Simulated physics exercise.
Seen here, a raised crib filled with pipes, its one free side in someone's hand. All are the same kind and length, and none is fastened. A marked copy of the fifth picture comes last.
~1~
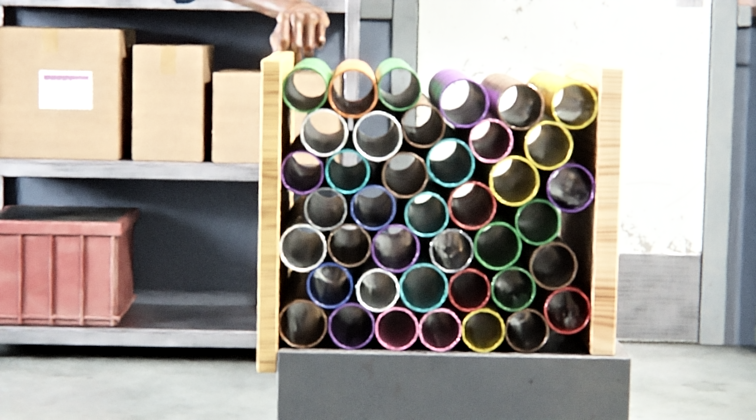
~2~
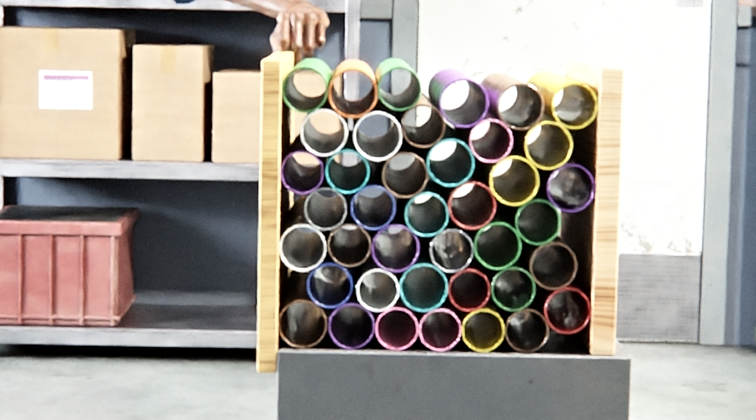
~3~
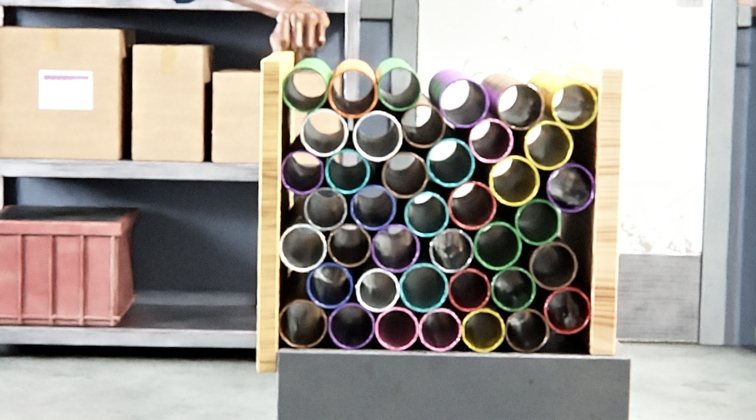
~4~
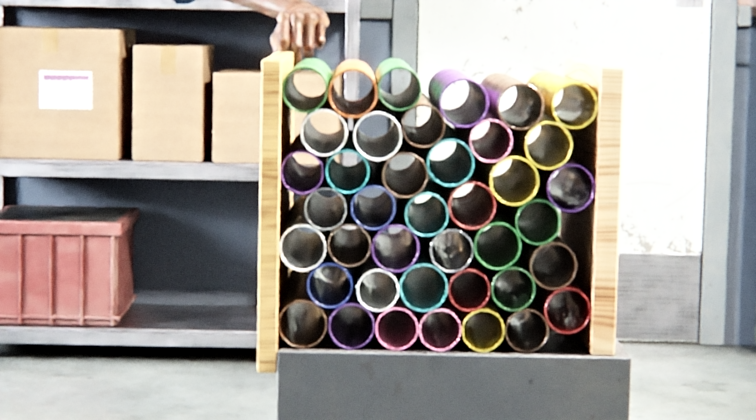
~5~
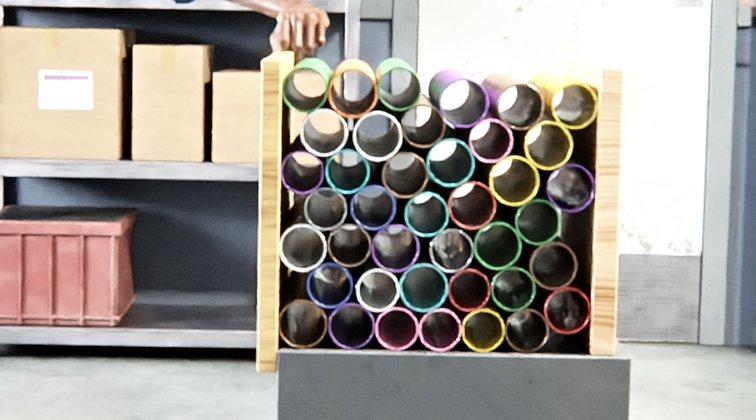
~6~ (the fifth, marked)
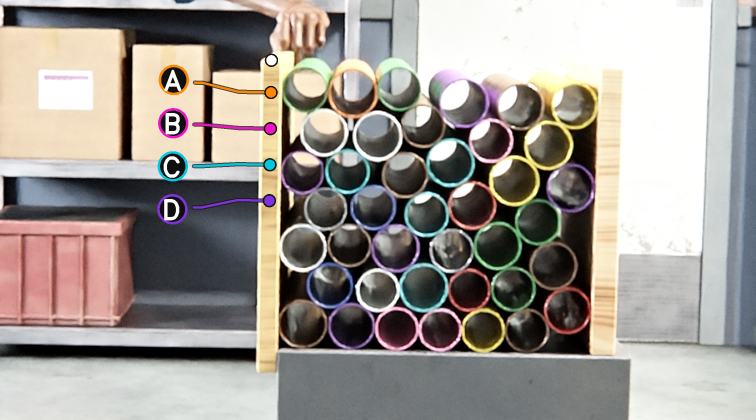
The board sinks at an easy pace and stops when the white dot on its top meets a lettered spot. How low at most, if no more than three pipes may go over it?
Slide it to D.
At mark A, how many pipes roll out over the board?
The count is none.
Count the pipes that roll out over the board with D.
At D the number is one.
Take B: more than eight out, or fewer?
It loses fewer than eight.
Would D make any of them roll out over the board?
Yes.
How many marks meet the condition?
Four of them.
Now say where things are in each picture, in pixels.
In the first picture, a turquoise pipe (348, 172); a white pipe (324, 132); a brown pipe (521, 107).
In the second picture, a brown pipe (521, 107); side board (278, 197).
In the third picture, a brown pipe (303, 324); a brown pipe (526, 331).
In the fourth picture, a red pipe (469, 290); a brown pipe (349, 245).
In the fifth picture, a green pipe (538, 222); a turquoise pipe (348, 172); a white pipe (324, 132).
On the marked copy, A at (271, 93); B at (271, 129); C at (270, 165); D at (269, 201); the white dot at (272, 61).
Taking D. A third of the way, top of the board (281, 125).
Two thirds of the way, top of the board (279, 198).
When it is over, top of the board (279, 200), one out over the board.
As for the rest, A none out over the board; B none out over the board; C one out over the board.
